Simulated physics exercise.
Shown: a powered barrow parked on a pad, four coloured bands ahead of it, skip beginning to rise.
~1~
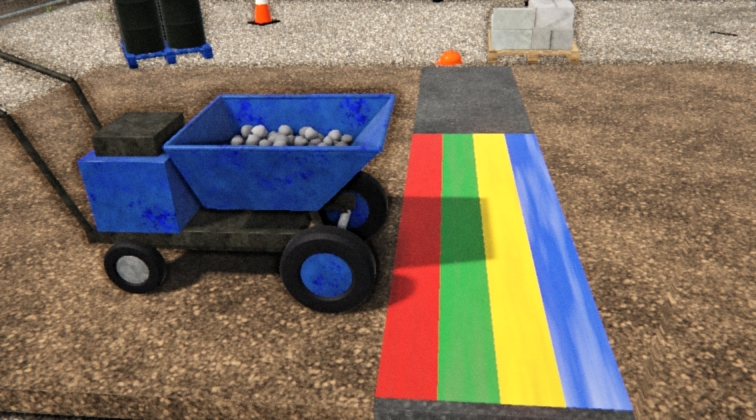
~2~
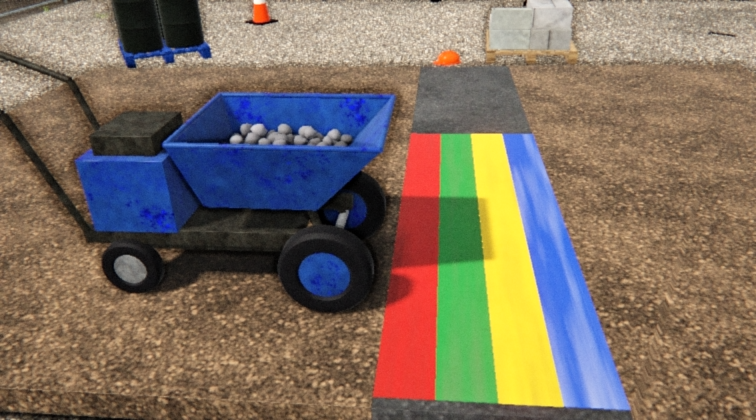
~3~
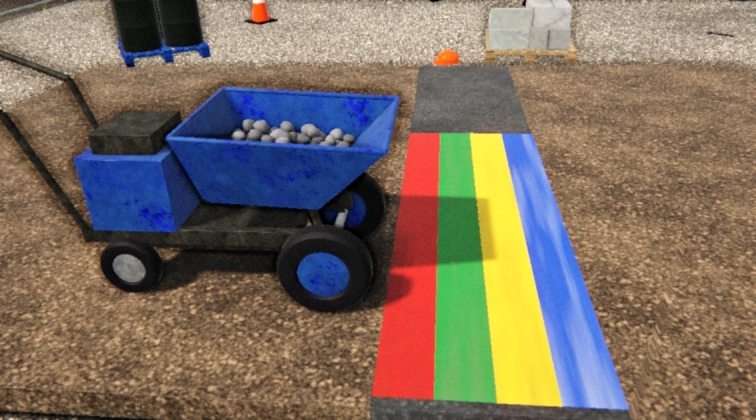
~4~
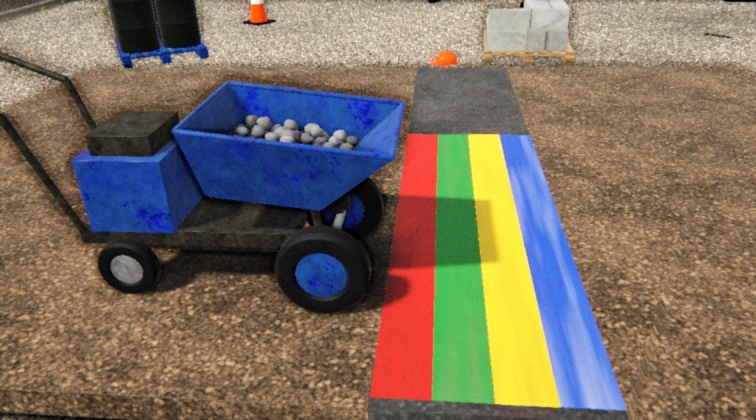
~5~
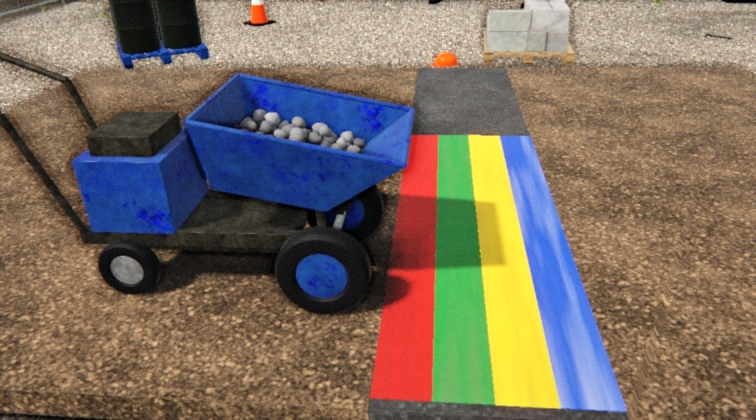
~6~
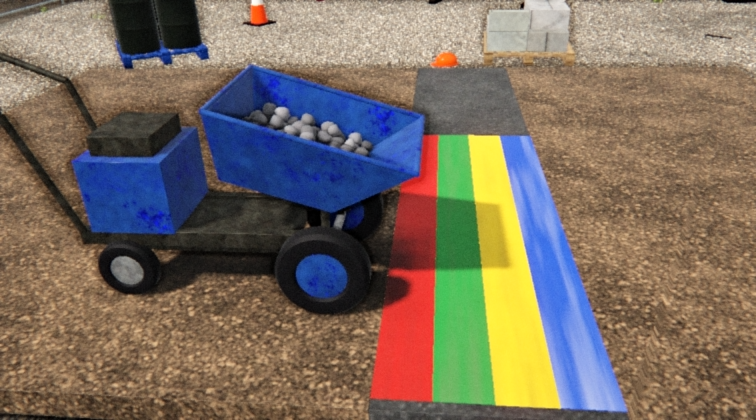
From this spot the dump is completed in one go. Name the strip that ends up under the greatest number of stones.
That would be the yellow strip.
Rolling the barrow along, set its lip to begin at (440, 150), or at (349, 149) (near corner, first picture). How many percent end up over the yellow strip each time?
10 % then 40 %.
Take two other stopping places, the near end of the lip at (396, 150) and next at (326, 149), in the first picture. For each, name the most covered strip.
Place one - the yellow strip; place two - the green strip.
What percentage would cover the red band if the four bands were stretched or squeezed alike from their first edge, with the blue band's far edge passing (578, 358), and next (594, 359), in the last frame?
Roughly 0 percent first, then roughly 0 percent.
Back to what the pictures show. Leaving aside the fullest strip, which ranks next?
That blue strip comes second.
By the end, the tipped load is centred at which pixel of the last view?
Near pixel (517, 275).
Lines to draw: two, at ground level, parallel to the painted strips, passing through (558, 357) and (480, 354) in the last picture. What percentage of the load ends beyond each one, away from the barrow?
Around 30 percent for the first and 90 percent for the second.
Soon after the last picture, skip tipped steeply; all in the skip.
A little later, skip tipped steeply; most in the skip; a small part over the green strip; a small part over the yellow strip.
Later still, skip tipped right over; a small part in the skip; a small part over the green strip; about half over the yellow strip; about a quarter over the blue strip; a small part off the paint.
At rest, skip tipped right over; a small part in the skip; none over the red strip; a small part over the green strip; about half over the yellow strip; about a quarter over the blue strip; a small part off the paint.
